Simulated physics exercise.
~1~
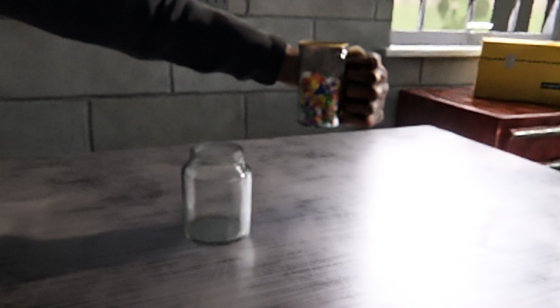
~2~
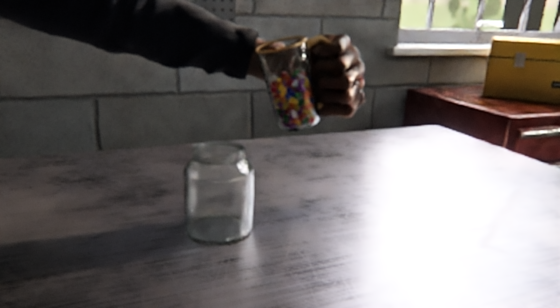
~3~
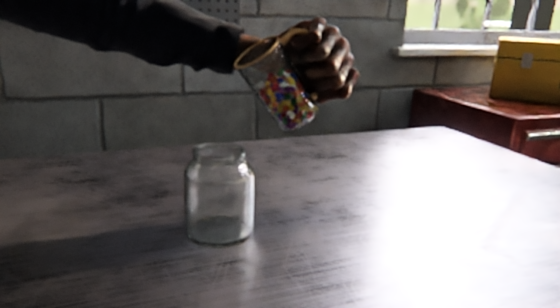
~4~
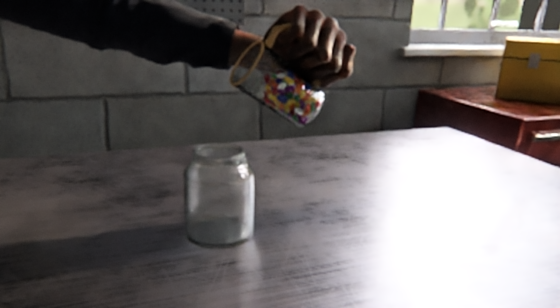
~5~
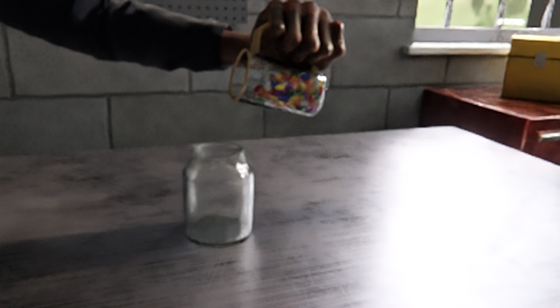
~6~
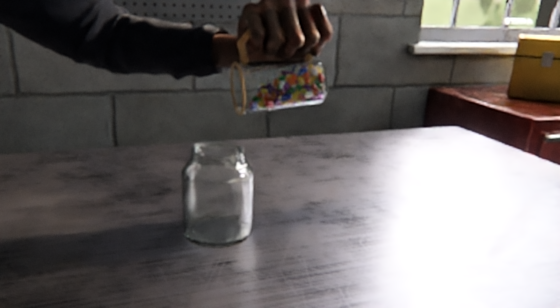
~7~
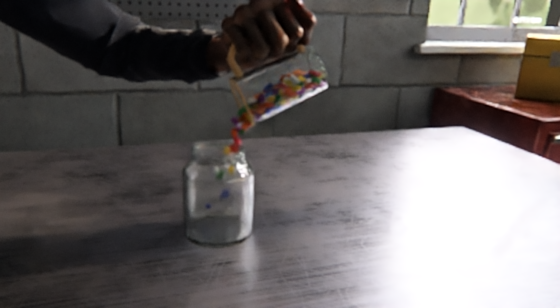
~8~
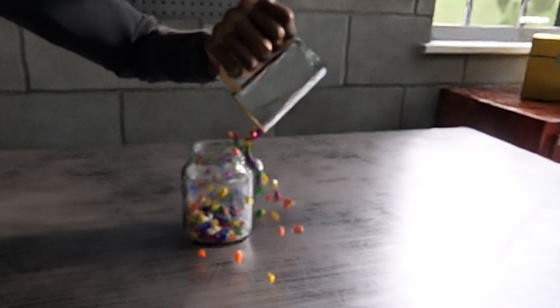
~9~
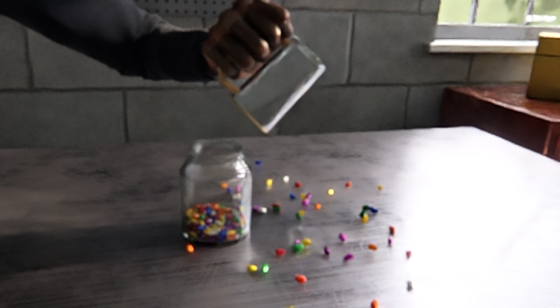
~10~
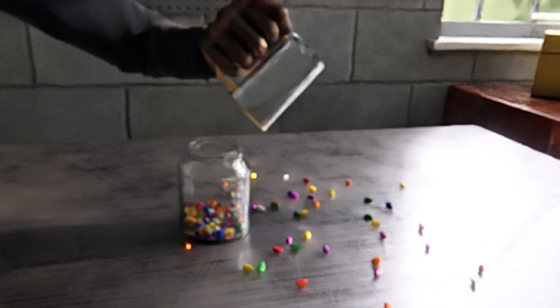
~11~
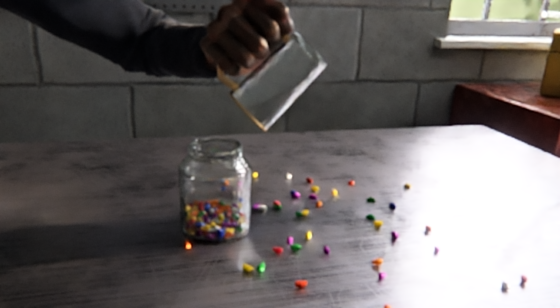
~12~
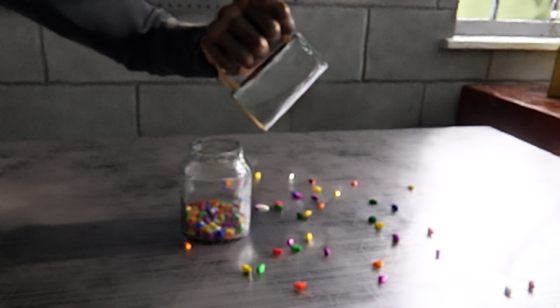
A hand tipping a clear cup of colourful sweets over a glass jar, most landing inside and others scattering across the table.
